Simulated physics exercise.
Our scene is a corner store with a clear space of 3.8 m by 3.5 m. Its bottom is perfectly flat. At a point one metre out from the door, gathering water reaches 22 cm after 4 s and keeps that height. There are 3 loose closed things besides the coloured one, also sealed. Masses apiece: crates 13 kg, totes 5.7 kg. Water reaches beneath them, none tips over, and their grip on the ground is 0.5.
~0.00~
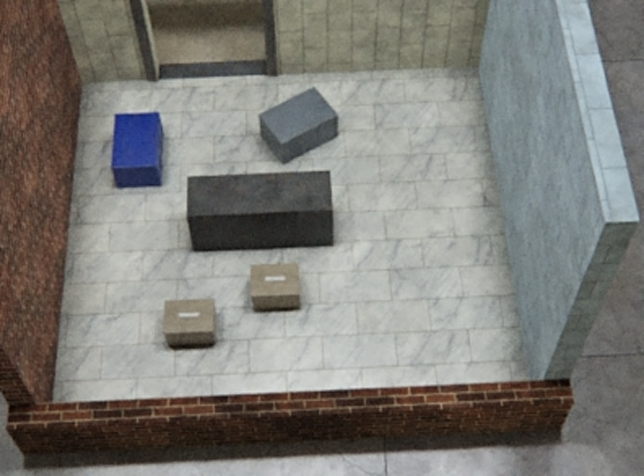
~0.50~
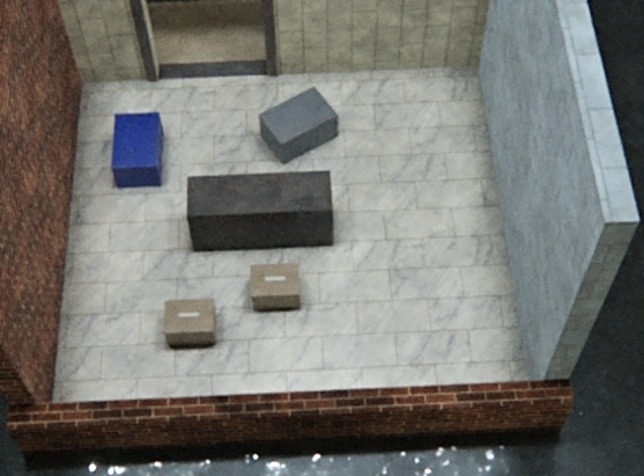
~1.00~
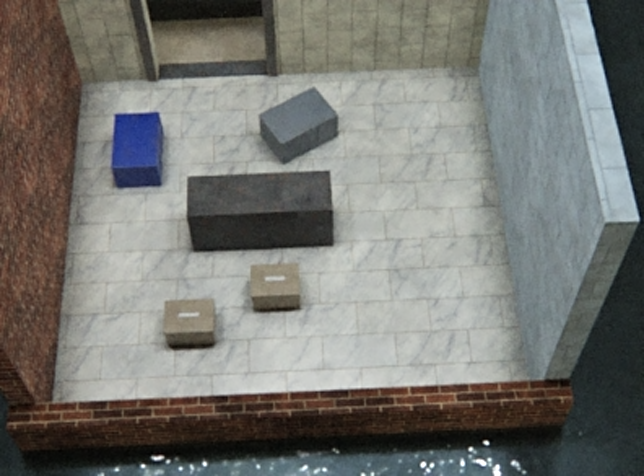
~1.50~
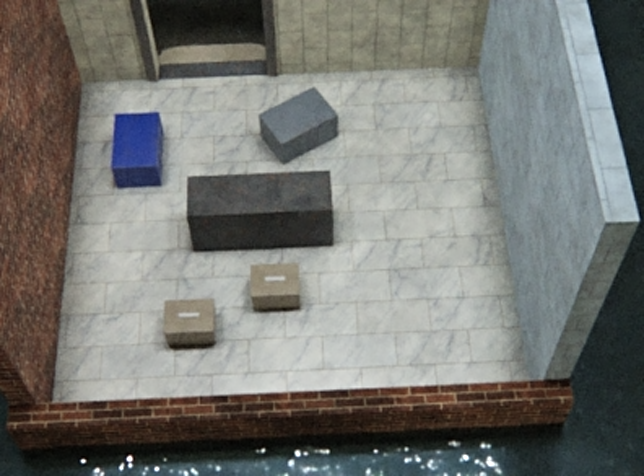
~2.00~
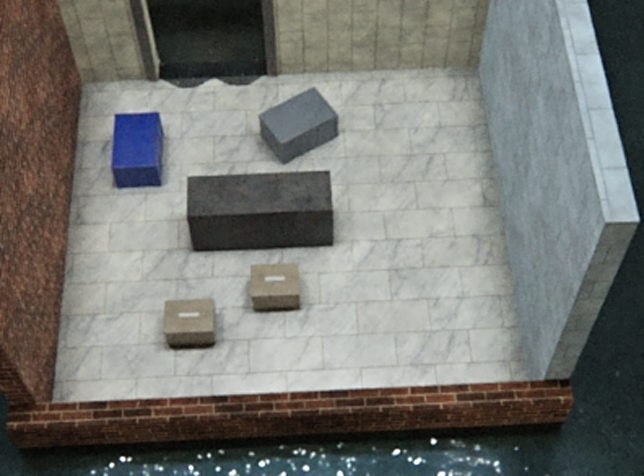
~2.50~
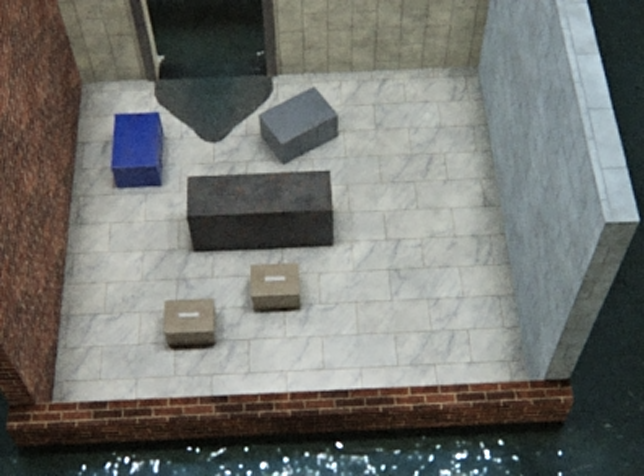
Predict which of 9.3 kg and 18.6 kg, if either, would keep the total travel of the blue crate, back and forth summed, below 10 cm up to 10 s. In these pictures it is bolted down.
Both options fail.
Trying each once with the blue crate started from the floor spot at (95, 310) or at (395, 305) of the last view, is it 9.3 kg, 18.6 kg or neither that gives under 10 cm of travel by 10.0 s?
Well, at the first spot no weight will do, and at the second no weight will do.
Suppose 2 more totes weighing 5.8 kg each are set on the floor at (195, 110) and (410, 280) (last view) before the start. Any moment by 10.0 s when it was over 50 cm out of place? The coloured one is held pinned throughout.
First one: Beyond the limit; second one: Inside the limit.
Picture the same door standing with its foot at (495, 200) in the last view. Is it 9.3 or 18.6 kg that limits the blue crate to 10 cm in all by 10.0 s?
Result: Neither option suffices.
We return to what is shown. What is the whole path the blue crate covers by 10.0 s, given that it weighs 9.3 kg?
Close to 500 centimetres all told.
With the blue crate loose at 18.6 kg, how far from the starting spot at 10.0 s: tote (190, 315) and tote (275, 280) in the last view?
They sit 140 cm and 0 cm away, in the order given.
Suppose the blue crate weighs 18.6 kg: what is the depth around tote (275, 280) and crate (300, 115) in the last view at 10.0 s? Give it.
About 3 and 6 cm.
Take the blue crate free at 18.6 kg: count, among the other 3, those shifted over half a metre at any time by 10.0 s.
The number is 2.
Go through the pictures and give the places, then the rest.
The blue crate at (135, 139), on the bottom; water covers 0.0 m2; 0 of 4 have shifted, in the first frame.
The blue crate at (135, 139), on the bottom; 0.0 m2 under water; 0 of 4 have shifted, in the second frame.
The blue crate at (135, 139) rests on the ground; water covers 0.0 m2; 0 of 4 have shifted, in the third frame.
The blue crate at (135, 139) rests on the ground; water covers 0.0 m2; 0 of 4 have shifted, in the fourth frame.
The blue crate at (135, 139) rests on the ground; water covers 0.0 m2; 0 of 4 have shifted, in the fifth frame.
The blue crate at (135, 139), on the bottom; 0.5 m2 under water; 0 of 4 have shifted, in the sixth frame.
After 3.5 s the blue crate would be 1 cm from its start with 9.3 kg and 0 cm from its start with 18.6 kg; 3 cm of water round it then.
After 4.5 s the blue crate would be 46 cm from its start with 9.3 kg and 3 cm from its start with 18.6 kg; 5 cm of water round it then.
After 7.0 s the blue crate would be 194 cm from its start with 9.3 kg and 66 cm from its start with 18.6 kg; 9 cm of water round it then.
After 10.0 s the blue crate would be 303 cm from its start with 9.3 kg and 227 cm from its start with 18.6 kg; 12 cm of water round it then.
